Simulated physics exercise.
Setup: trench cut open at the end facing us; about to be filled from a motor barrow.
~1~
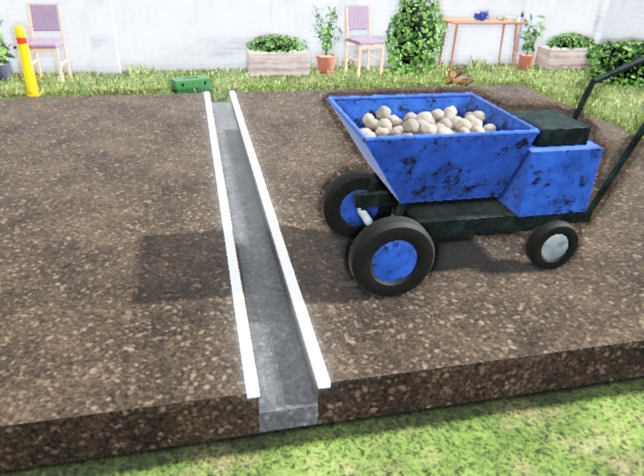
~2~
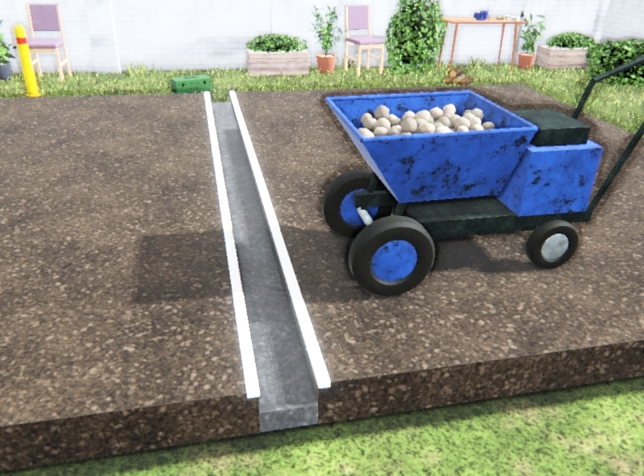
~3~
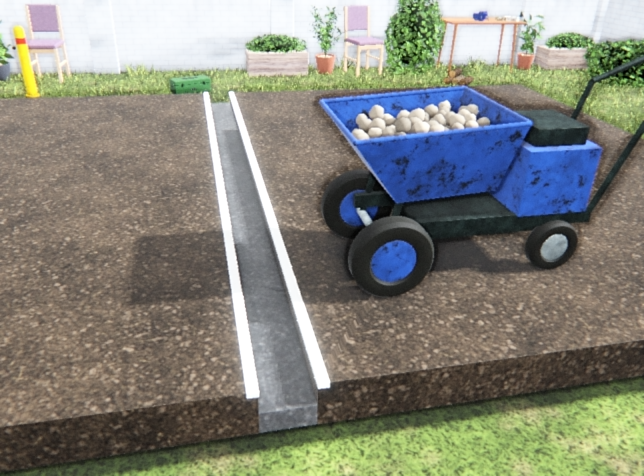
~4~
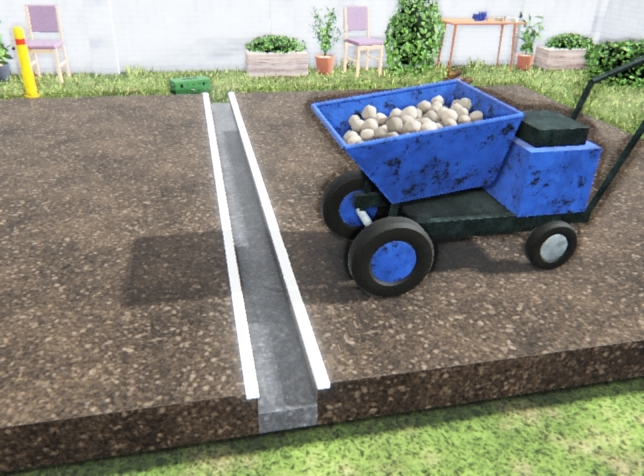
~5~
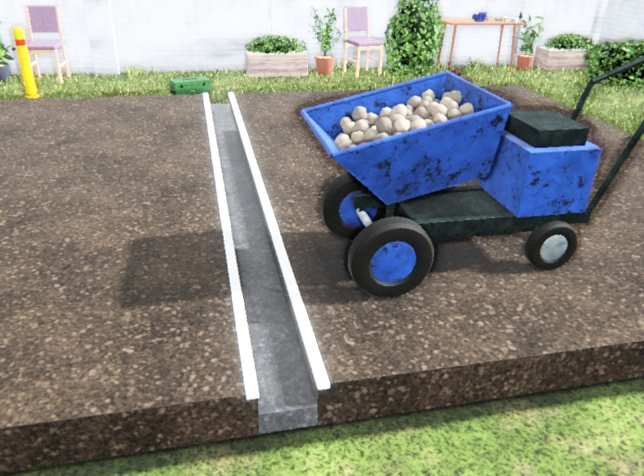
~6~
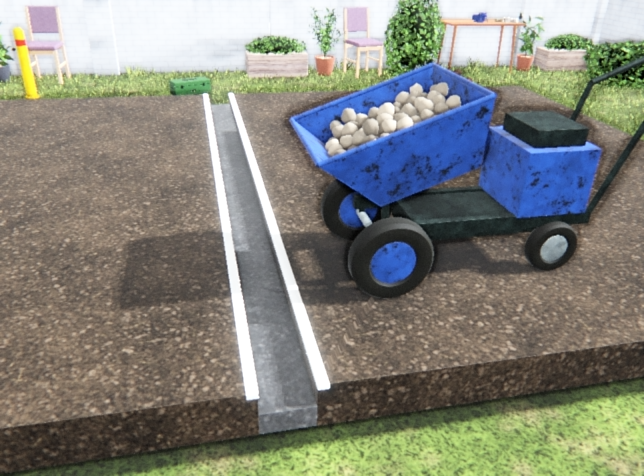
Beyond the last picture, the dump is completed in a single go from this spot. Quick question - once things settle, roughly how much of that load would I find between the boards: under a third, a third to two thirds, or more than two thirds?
Not even a third.
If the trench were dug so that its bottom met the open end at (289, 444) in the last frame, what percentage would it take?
The share comes to around 30 percent.
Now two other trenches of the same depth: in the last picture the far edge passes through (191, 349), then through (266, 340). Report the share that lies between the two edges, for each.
Roughly 80 % and 10 %.
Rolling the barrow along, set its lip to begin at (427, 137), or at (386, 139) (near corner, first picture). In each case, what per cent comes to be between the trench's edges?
Roughly 60 and 50 percent respectively.
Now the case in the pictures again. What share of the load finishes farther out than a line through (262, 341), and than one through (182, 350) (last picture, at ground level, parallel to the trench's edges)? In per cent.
In order: 80 per cent, then 40 per cent.
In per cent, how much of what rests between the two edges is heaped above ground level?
My best guess is some 10 per cent.
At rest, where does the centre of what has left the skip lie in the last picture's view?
Near (200, 271).
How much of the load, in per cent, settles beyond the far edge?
It comes to close to 70 %.
Shortly afterwards, skip tipped steeply; the whole lot in the skip.
Next, skip tipped right over; the bulk in the skip; only a few in or heaped over the trench; a little beyond it; a little falling.
Some moments later, skip tipped right over; near a quarter in the skip; a little in or heaped over the trench; near two thirds beyond it.
In the end, skip tipped right over; a little in the skip; near a quarter in or heaped over the trench; near two thirds beyond it.
